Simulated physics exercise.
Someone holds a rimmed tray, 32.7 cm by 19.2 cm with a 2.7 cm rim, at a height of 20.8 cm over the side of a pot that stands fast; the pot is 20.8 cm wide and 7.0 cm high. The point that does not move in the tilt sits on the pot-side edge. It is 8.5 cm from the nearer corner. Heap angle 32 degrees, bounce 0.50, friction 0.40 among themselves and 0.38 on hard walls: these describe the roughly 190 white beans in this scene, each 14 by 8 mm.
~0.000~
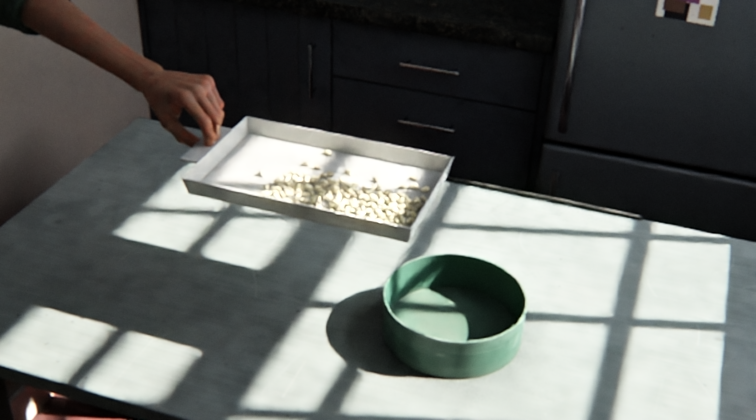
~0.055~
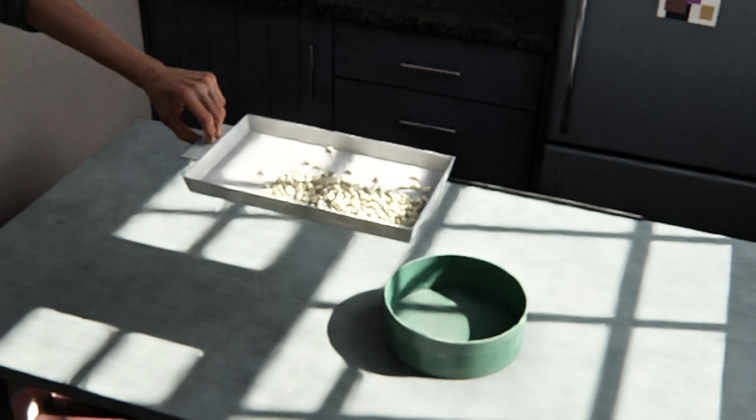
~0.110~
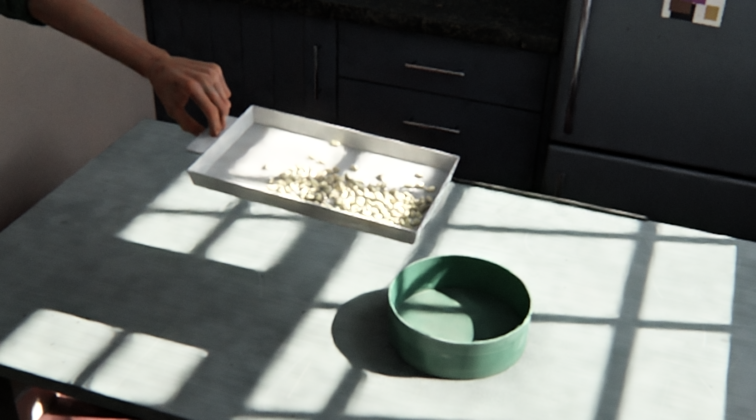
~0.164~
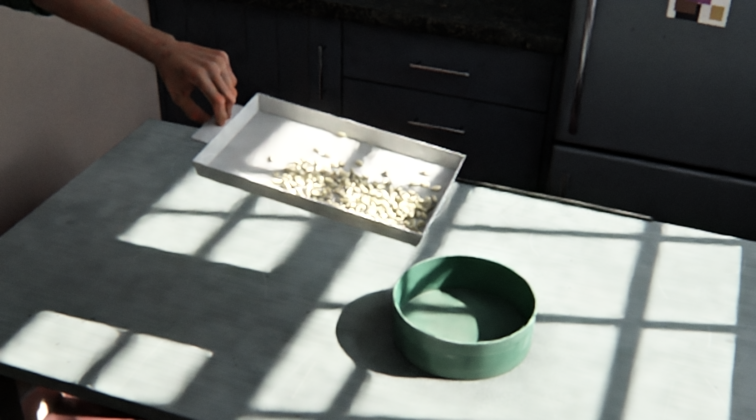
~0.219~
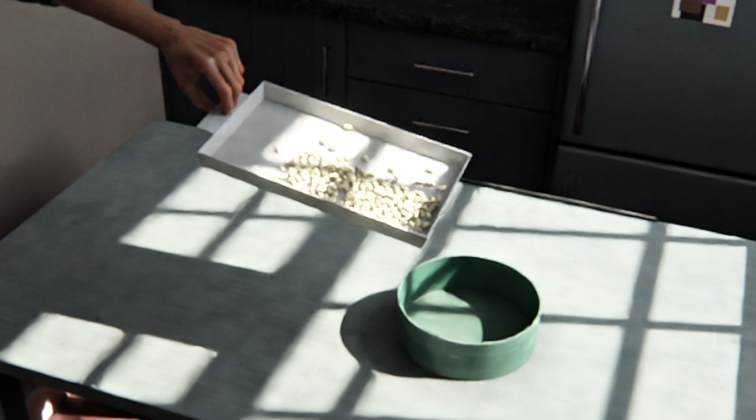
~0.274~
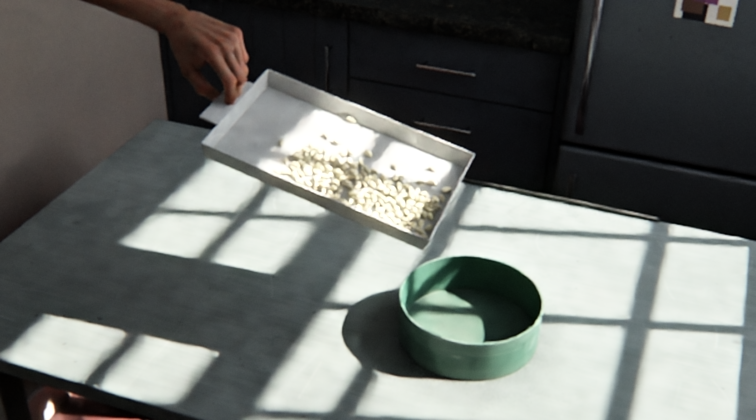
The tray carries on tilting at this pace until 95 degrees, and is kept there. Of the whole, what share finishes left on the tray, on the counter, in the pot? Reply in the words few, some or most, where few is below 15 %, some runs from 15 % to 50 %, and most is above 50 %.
Shares - tray: Few; counter: Some; pot: Most.
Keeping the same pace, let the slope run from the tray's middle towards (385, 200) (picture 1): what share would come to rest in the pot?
That comes to around 95 per cent.
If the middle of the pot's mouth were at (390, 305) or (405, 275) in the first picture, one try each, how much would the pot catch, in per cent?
Roughly 90 and 5 percent.
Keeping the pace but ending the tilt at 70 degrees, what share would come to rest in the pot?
Pot share: About 35 per cent.
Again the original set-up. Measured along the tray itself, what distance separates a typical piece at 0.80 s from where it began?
3 cm.
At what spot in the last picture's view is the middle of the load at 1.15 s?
At that moment the load's centre is around (427, 241).
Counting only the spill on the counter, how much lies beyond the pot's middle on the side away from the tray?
That comes to roughly 60 percent.
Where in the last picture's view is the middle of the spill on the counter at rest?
The spill's middle ends up near (435, 409).
After 0.80 s, tilt 53 degrees; the tray holds 100 %, the pot 0 %.
Then, at 1.15 s, tilt 78 degrees; the tray holds 80 %, the pot 5 %.
Then, at 1.60 s, tilt 95 degrees; the tray holds 5 %, the pot 60 %.
At rest (2.8 s), tray 0 %, counter 35 %, pot 65 %.
